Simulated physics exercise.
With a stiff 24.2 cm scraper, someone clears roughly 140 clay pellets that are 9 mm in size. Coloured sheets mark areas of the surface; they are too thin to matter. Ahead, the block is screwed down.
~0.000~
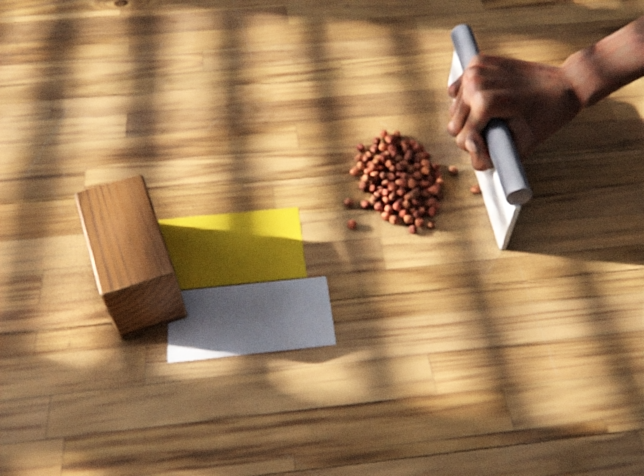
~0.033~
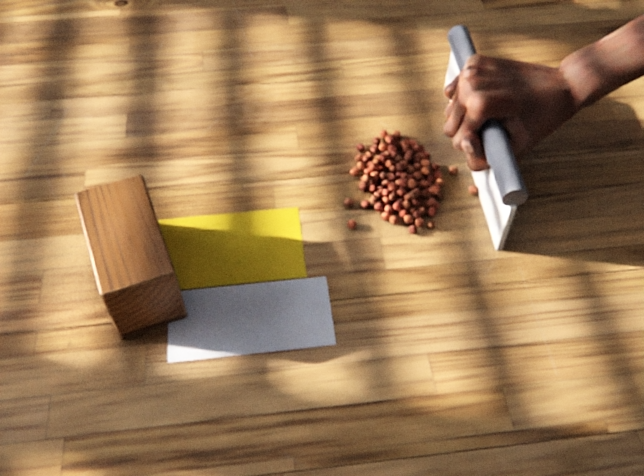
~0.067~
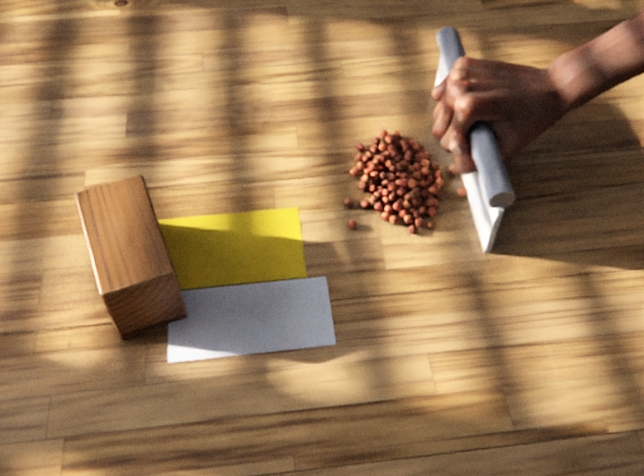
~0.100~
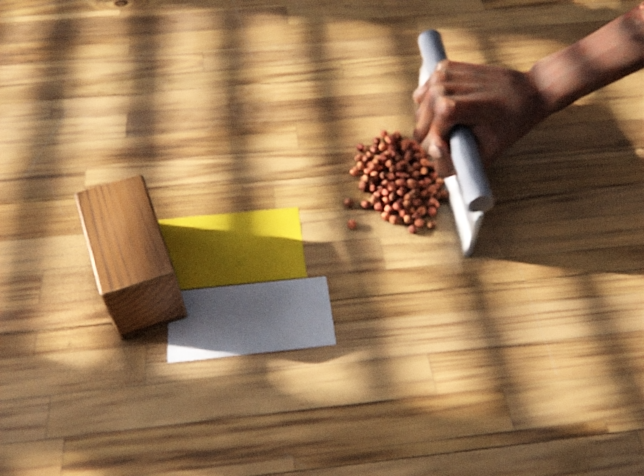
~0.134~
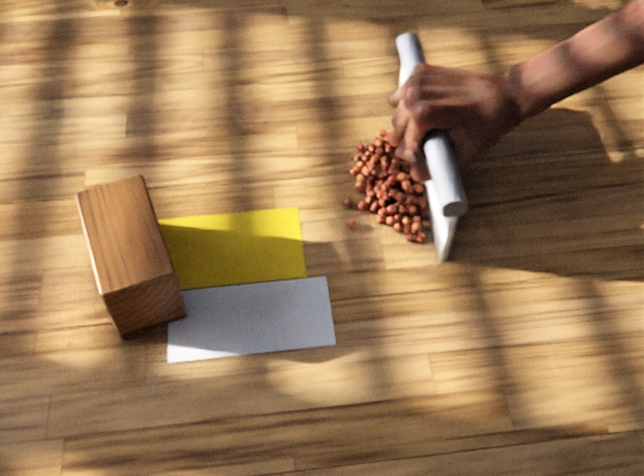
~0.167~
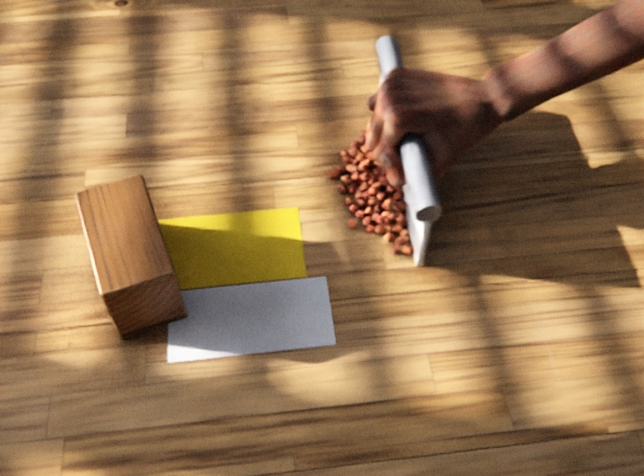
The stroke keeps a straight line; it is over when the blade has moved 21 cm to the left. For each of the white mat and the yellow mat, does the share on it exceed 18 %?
The white mat: No; the yellow mat: Yes.
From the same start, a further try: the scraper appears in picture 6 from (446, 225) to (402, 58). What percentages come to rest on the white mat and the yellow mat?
The white mat ends with 5 per cent and the yellow mat with 40 per cent.
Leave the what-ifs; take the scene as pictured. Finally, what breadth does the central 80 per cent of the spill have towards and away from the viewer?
Roughly 16 cm.
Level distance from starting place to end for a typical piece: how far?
About 20 cm.
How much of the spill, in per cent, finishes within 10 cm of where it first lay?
Roughly 0 %.
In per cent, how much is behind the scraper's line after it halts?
Around 0 percent.
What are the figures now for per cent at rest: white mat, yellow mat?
At rest, the white mat holds 5 while the yellow mat holds 40.
After 0.32 s, scraper 19 cm from its start, spill 17 cm wide; yellow mat 35 %, off the mats 60 %.
After 0.47 s, scraper 21 cm from its start, spill 19 cm wide; white mat 5 %, yellow mat 40 %, off the mats 55 %.
After 0.60 s, scraper 21 cm from its start, spill 20 cm wide; white mat 5 %, yellow mat 40 %, off the mats 55 %.
In the end, at 1.0 s, white mat 5 %, yellow mat 40 %, off the mats 55 %.
